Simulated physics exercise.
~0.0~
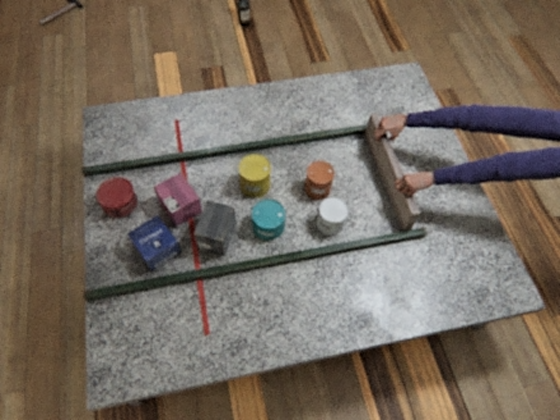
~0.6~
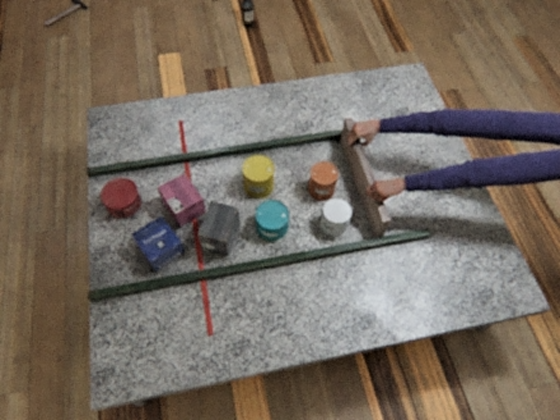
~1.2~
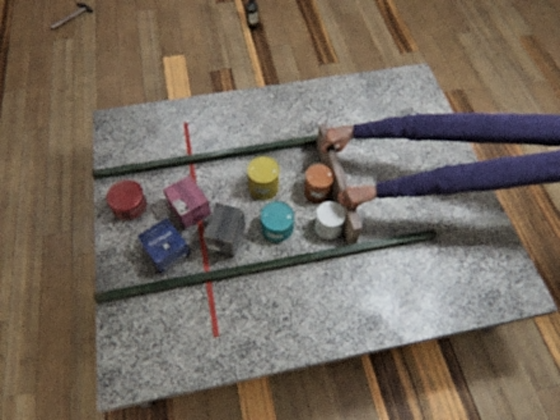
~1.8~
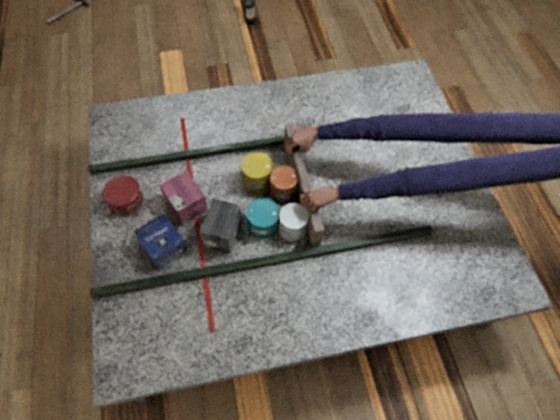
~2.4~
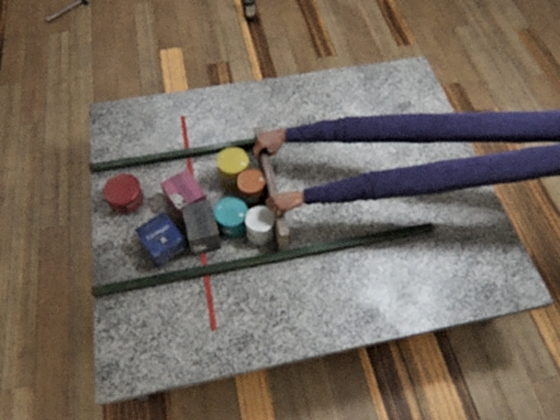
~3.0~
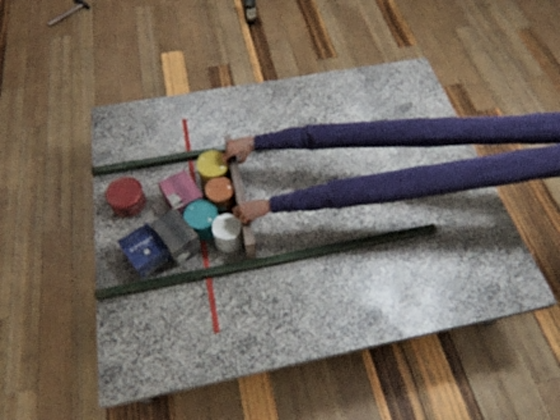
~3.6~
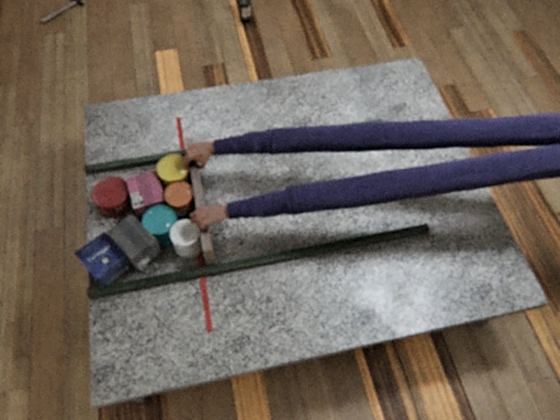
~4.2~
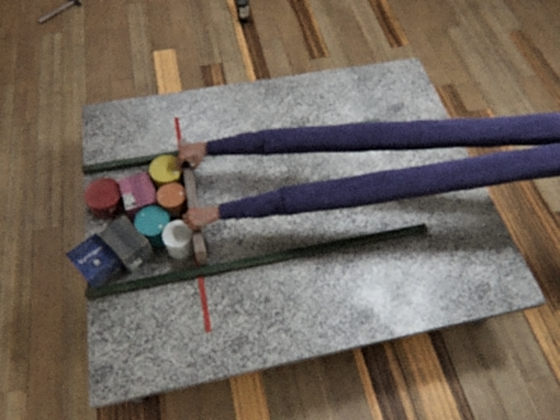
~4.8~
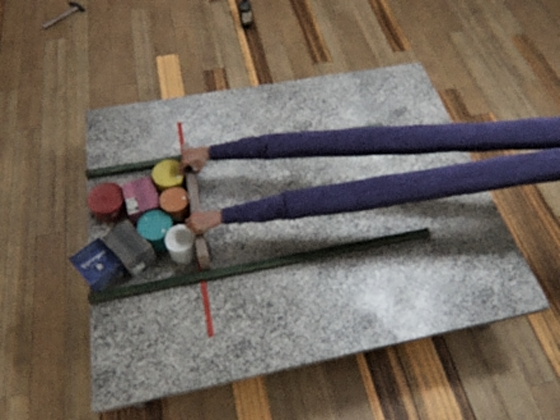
Two hands slide a plank left, bunching canisters and boxes together near the slab's edge.
